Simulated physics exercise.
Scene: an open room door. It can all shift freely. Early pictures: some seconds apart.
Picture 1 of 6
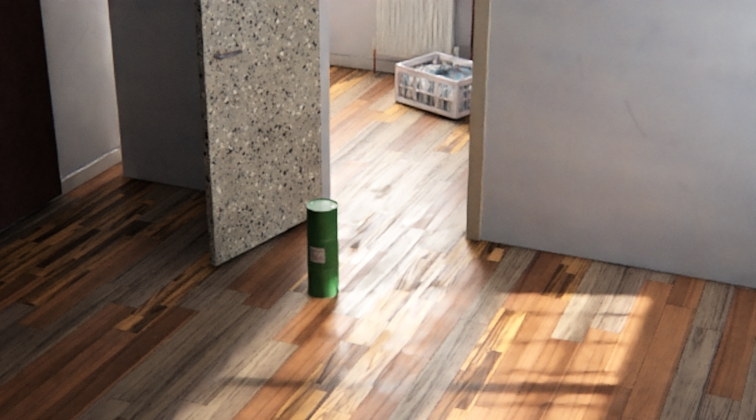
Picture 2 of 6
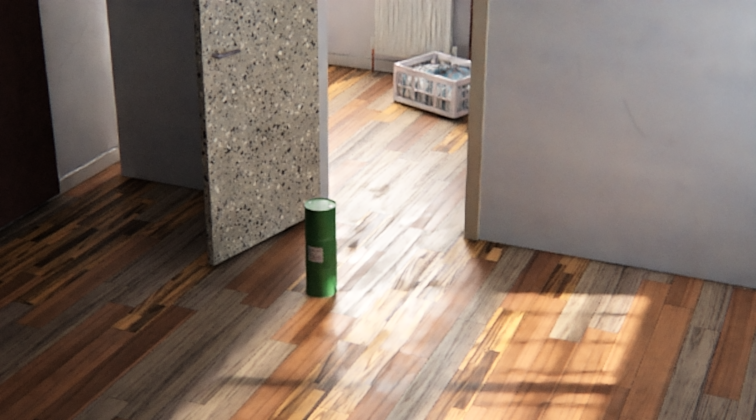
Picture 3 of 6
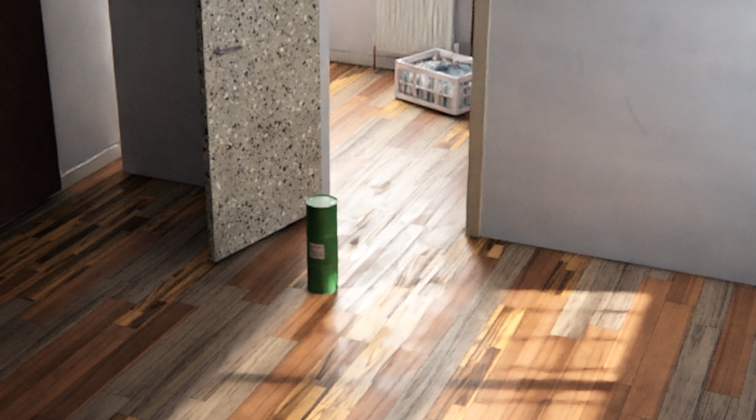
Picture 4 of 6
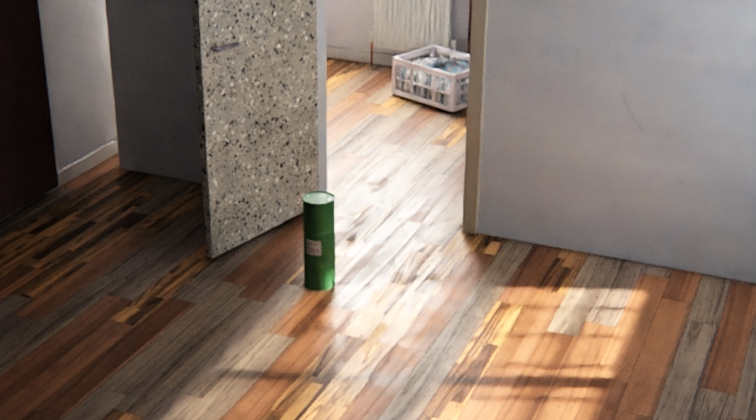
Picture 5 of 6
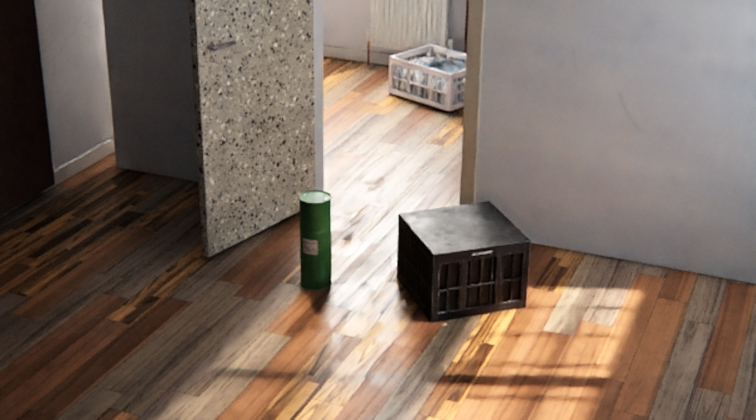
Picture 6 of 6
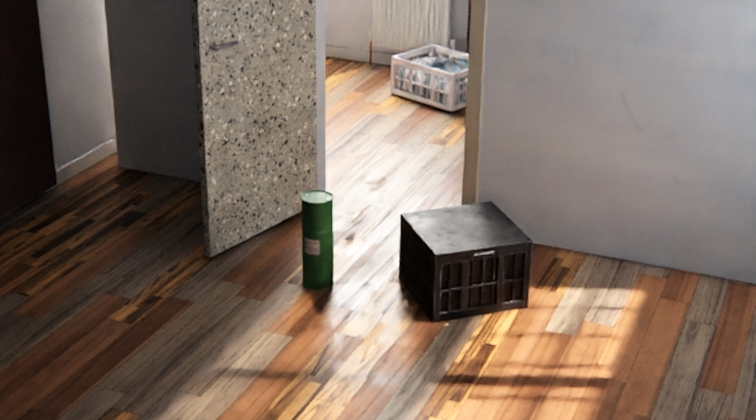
Sunlit wood-floored room with a speckled door standing open, a green canister staying put, and a black chest abruptly appearing to its right.
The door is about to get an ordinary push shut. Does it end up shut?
Yep, watching it, the door travels the full way over.
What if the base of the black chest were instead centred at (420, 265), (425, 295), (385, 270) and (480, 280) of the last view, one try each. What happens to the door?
Well, the first time the door halts partway, the second time it completes its swing, the third time it halts partway, and the fourth time it completes its swing.
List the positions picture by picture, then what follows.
Door wide open and still; green canister (323, 249), in the first picture.
Door wide open and still; green canister (321, 248), in the second picture.
Door wide open and still; green canister (322, 245), in the third picture.
Door wide open and still; green canister (319, 241), in the fourth picture.
Door wide open and still; green canister (316, 240), in the fifth picture.
Door wide open and still; black chest (463, 260); green canister (318, 240), in the sixth picture.
Then, 0.50 s past the last view, door 83° open.
Then, 0.80 s past the last view, door 57° open.
Then, 1.00 s past the last view, door 37° open.
Then, 1.30 s past the last view, door 7° open.
Finally, door 0° open; both still in place. Final places as the last picture's camera would see them, black chest near (463, 260).
